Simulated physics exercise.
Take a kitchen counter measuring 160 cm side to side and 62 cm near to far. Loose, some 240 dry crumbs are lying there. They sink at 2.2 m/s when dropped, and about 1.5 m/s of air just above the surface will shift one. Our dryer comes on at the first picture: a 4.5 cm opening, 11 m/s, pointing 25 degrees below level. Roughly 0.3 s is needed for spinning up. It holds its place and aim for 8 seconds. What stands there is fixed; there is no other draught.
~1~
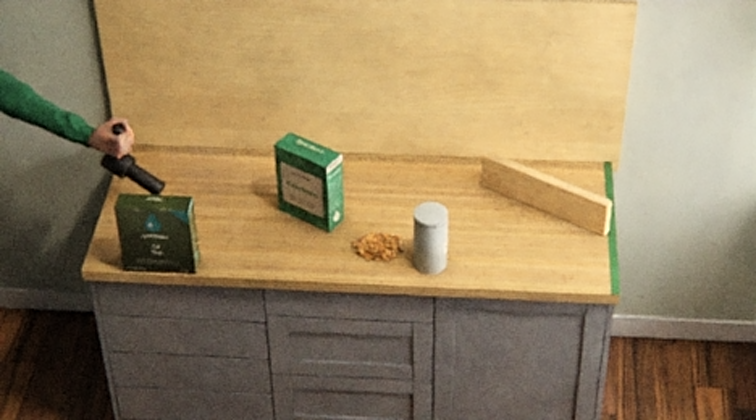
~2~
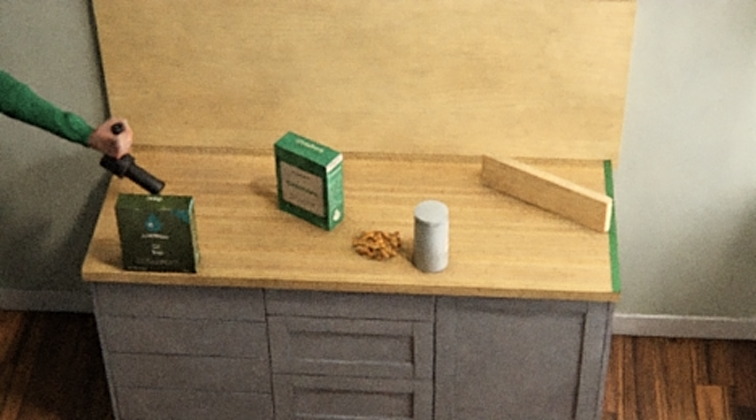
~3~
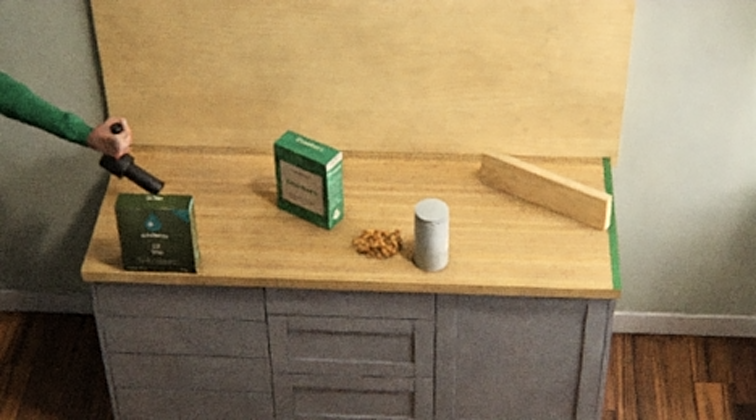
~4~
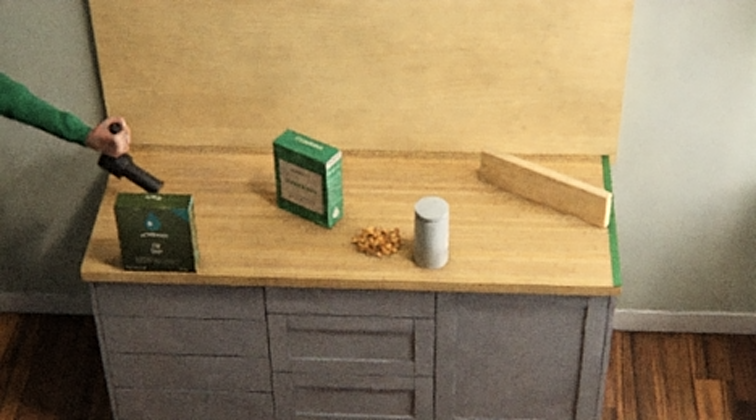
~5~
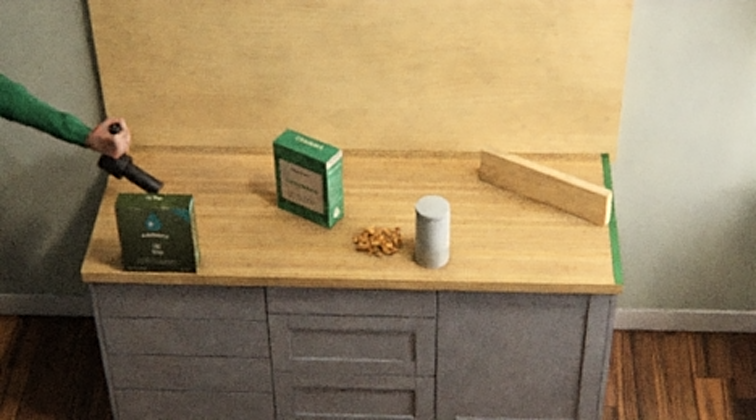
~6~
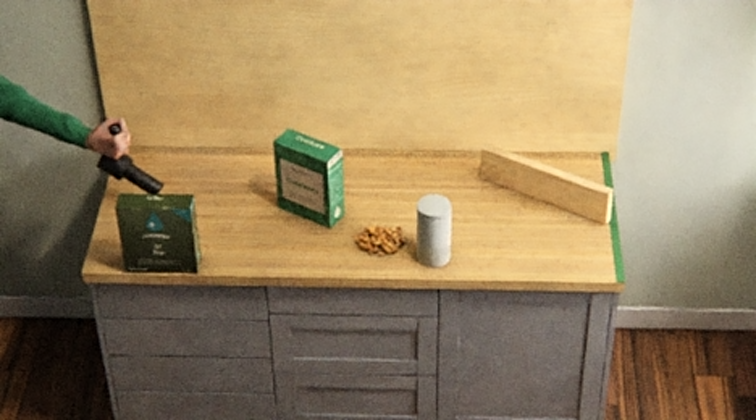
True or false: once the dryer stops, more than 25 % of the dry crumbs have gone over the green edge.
True.
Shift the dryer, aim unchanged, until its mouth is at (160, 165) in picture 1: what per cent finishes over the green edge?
Some 2 %.
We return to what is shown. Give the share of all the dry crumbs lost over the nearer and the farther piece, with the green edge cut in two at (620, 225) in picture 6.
50 % nearer; 0 % farther.
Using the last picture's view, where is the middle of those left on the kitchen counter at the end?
Around (556, 250).
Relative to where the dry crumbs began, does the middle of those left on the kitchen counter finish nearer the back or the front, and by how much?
Shift: Towards the near end, some 5 cm.
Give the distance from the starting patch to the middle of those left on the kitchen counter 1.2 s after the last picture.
I'd guess near 50 cm.
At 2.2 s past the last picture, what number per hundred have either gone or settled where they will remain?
It comes to some 80 per cent.
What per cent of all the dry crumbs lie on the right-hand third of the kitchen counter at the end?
Around 25 per cent.
Then, 1.2 s after the last picture, 34 % are over the green edge; the middle of those still in play is near (547, 252); 59 % have settled or left.
Then, 2.2 s after the last picture, 44 % are over the green edge; the middle of those still in play is near (556, 250); 75 % have settled or left.
Then, 4.1 s after the last picture, 45 % are over the green edge; the middle of those still in play is near (556, 250); 80 % have settled or left.
Then, 7.7 s after the last picture, at the end, 45 % are over the green edge; the middle of those still in play is near (556, 250).
